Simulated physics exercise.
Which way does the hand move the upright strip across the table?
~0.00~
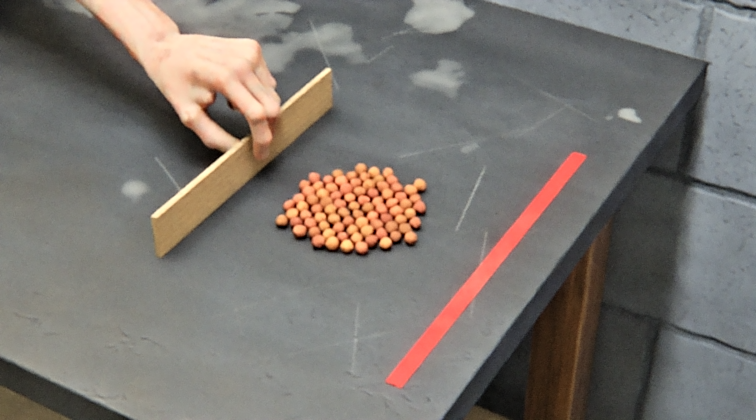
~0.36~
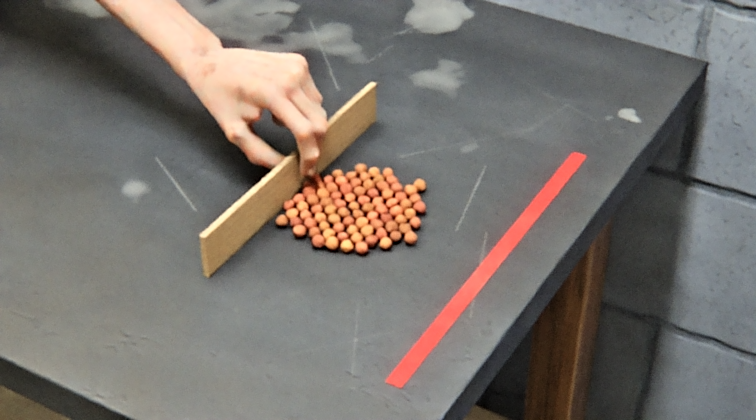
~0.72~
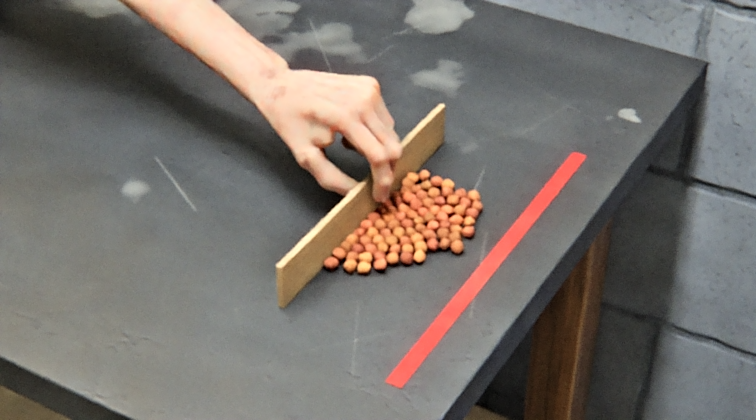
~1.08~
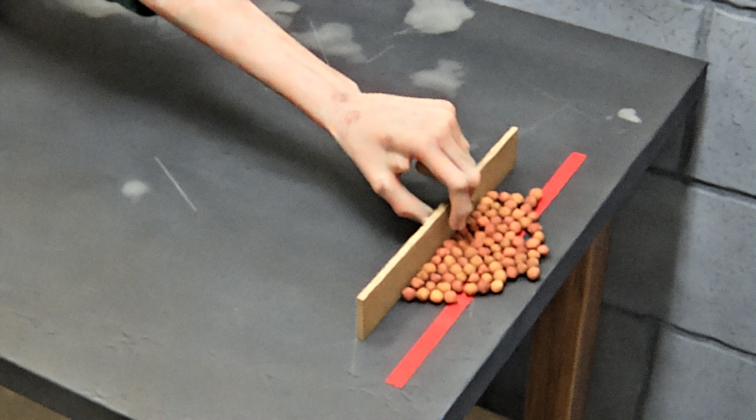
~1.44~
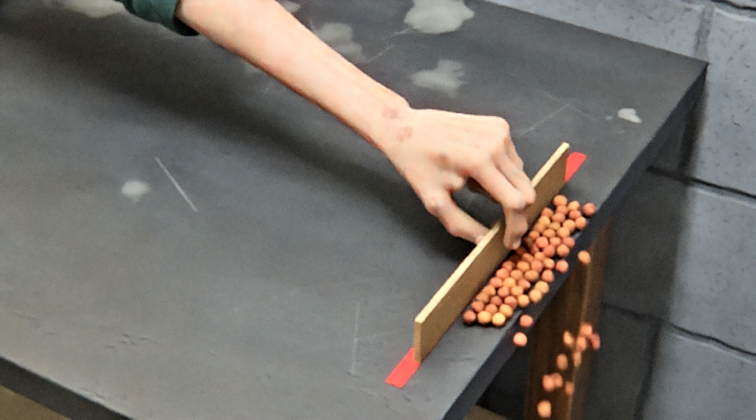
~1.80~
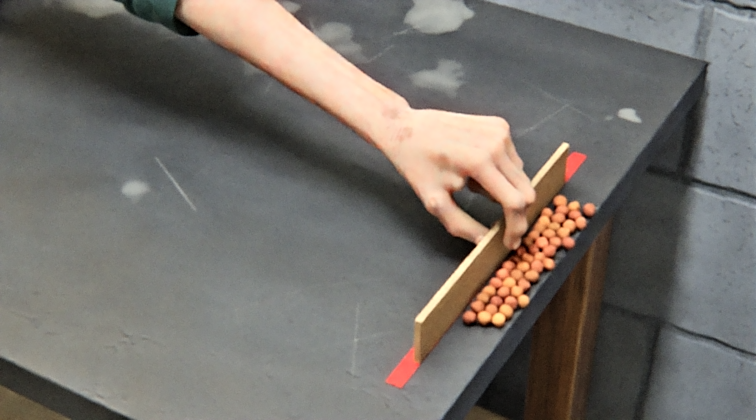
The hand moves the strip to the right, toward the red tape near the edge of the table.
